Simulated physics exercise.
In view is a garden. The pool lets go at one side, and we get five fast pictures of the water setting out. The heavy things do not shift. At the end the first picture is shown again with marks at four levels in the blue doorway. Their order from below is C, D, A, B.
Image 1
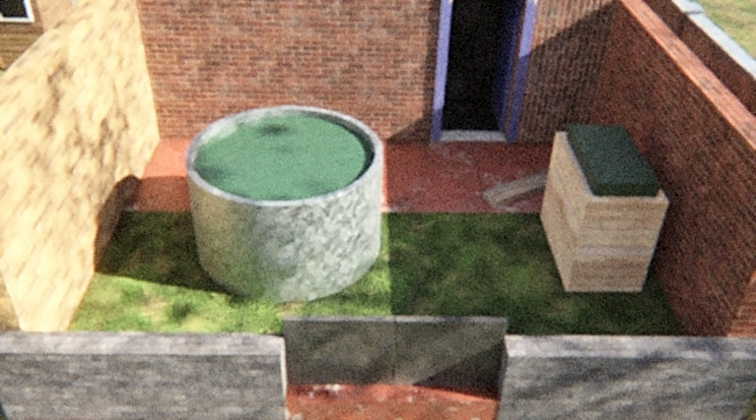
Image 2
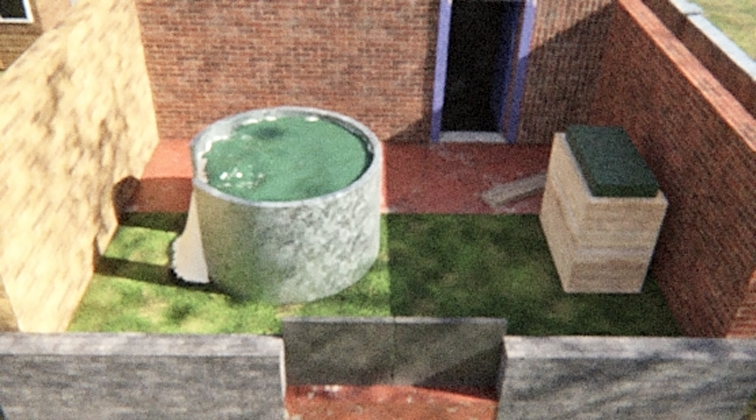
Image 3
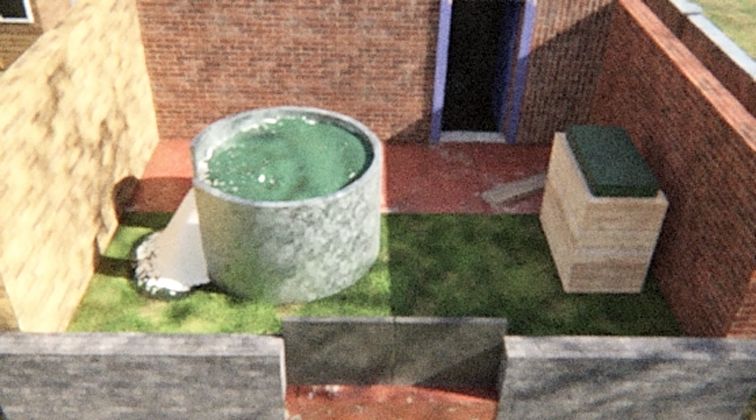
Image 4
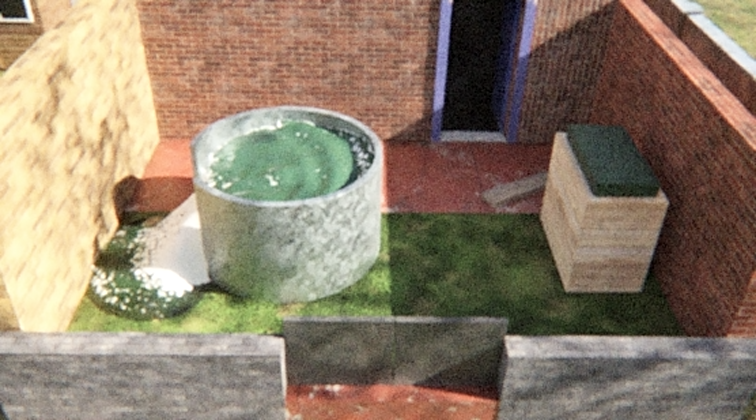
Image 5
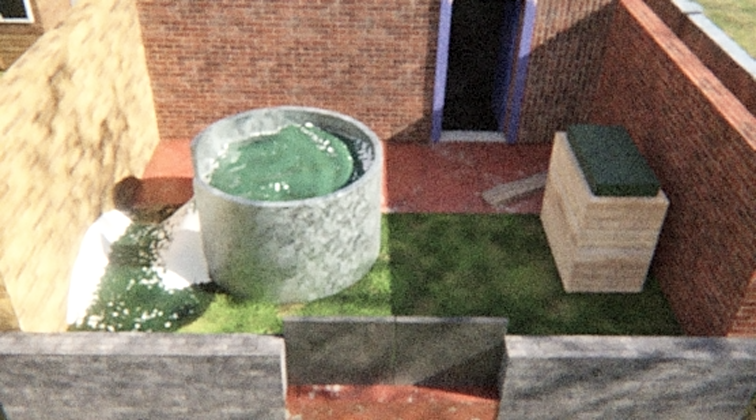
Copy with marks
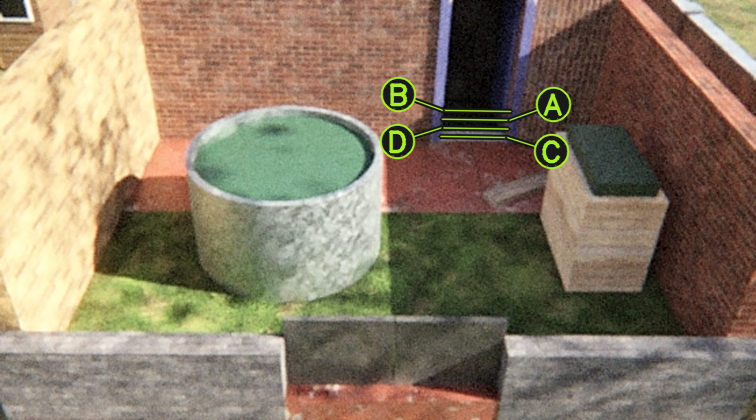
Green water churning in a round stone pool and pouring out its left side, spreading across the grass of a walled garden.
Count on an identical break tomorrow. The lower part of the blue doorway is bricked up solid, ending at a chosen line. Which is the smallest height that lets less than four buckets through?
Height D.
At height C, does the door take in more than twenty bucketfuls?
No, less.
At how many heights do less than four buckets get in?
Three.
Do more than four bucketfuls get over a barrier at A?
No, that is safe.
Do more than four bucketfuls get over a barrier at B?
No.
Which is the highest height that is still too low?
Here it is height C.
On the marked copy, A at (475, 119); B at (476, 110); C at (473, 136); D at (474, 128); from the bottom up C, D, A, B.
For height A, nothing gets over.
For height B, nothing gets over.
For height C, about 9 bucketfuls get in.
For height D, nothing gets over.
